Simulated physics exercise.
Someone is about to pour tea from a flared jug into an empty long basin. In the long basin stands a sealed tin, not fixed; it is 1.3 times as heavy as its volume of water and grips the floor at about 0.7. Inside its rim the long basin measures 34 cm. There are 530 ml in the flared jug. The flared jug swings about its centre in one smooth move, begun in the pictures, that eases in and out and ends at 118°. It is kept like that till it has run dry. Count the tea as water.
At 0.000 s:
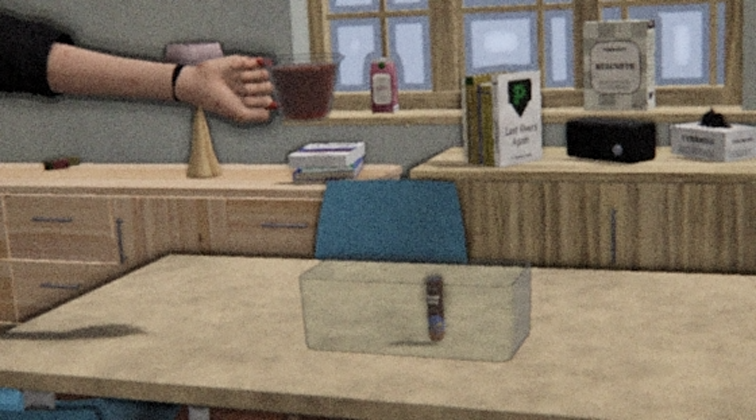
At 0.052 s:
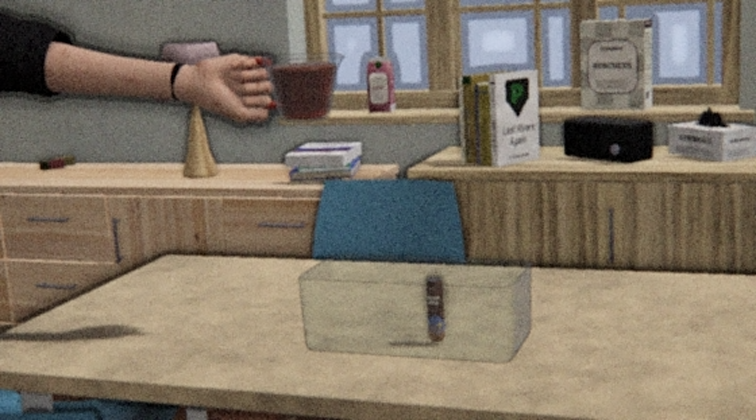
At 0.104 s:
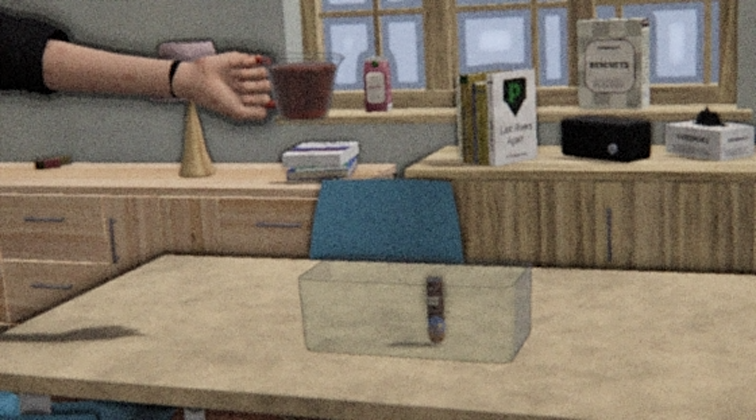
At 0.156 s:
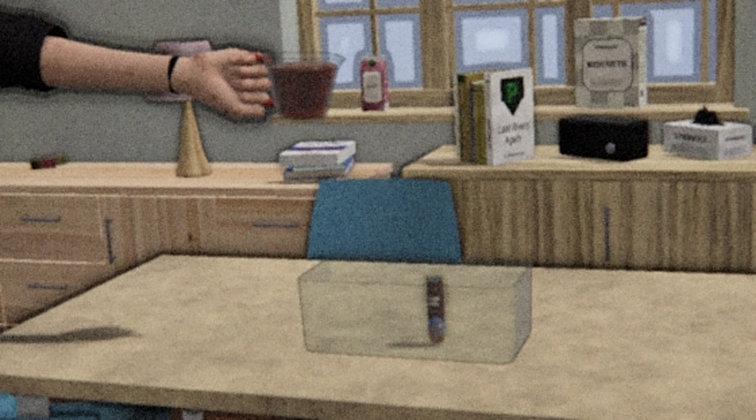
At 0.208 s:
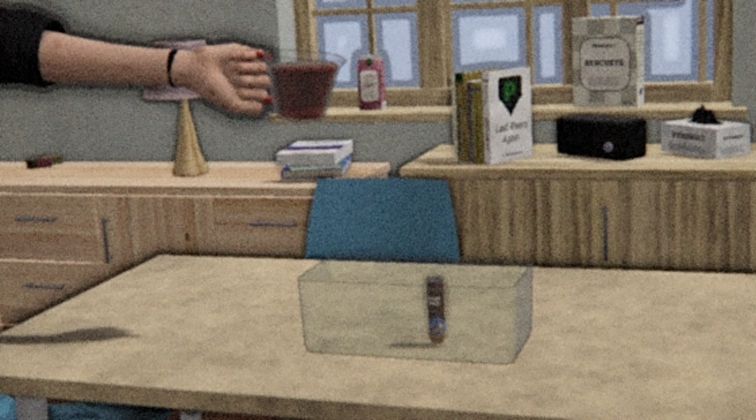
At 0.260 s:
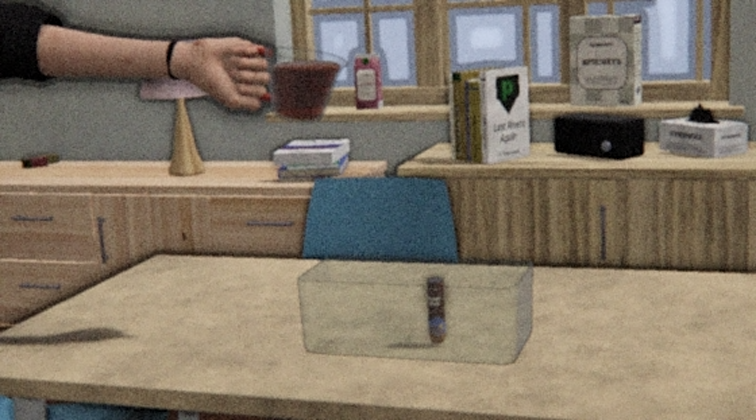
The footage shows a hand at the left holding a flared jug of reddish-brown tea above a table with a clear long basin, first nearly level, then tilting slightly to the right while the background shifts a little leftward.
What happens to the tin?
It falls.
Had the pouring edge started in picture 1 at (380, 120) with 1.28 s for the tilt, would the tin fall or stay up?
Then it topples.
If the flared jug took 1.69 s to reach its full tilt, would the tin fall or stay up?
The tin goes over.
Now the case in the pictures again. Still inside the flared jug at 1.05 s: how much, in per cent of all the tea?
About 4 per cent.
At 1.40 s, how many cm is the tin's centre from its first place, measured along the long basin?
About 8 cm.
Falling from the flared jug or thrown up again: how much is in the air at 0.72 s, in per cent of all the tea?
Some 34 per cent.
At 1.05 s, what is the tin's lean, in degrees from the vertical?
Near 20° from upright.
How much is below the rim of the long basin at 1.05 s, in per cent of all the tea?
Some 70 per cent.
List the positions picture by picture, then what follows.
It leans 0°; its right rim is at (344, 56); the tea meets the walls at (273, 67) and (337, 65); the long basin's rim runs from (316, 267) to (522, 275); the tin's top is at (434, 281), in the first picture.
It leans 0°; its right rim is at (344, 56); the tea meets the walls at (272, 66) and (336, 65), in the second picture.
It leans 2°; its right rim is at (344, 57); the tea meets the walls at (272, 66) and (336, 65), in the third picture.
It leans 4°; its right rim is at (345, 59); the tea meets the walls at (272, 65) and (337, 65), in the fourth picture.
It leans 8°; its right rim is at (346, 61); the tea meets the walls at (273, 65) and (339, 65), in the fifth picture.
It leans 12°; its right rim is at (348, 64); the tea meets the walls at (274, 65) and (341, 65), in the sixth picture.
Then, 0.72 s in, the tilt is 70° and 58 per cent is still to pour; the tin stands where it began.
Then, 1.05 s in, the tilt is 109° and 4 per cent is still to pour; the tin leans 18°.
Then, 1.40 s in, the tilt is 118° and 0 per cent is still to pour; the tin lies on its side.
Then, 1.78 s in, the tilt is 118° and 0 per cent is still to pour; the tin lies on its side.
Finally, the tin lies on its side.
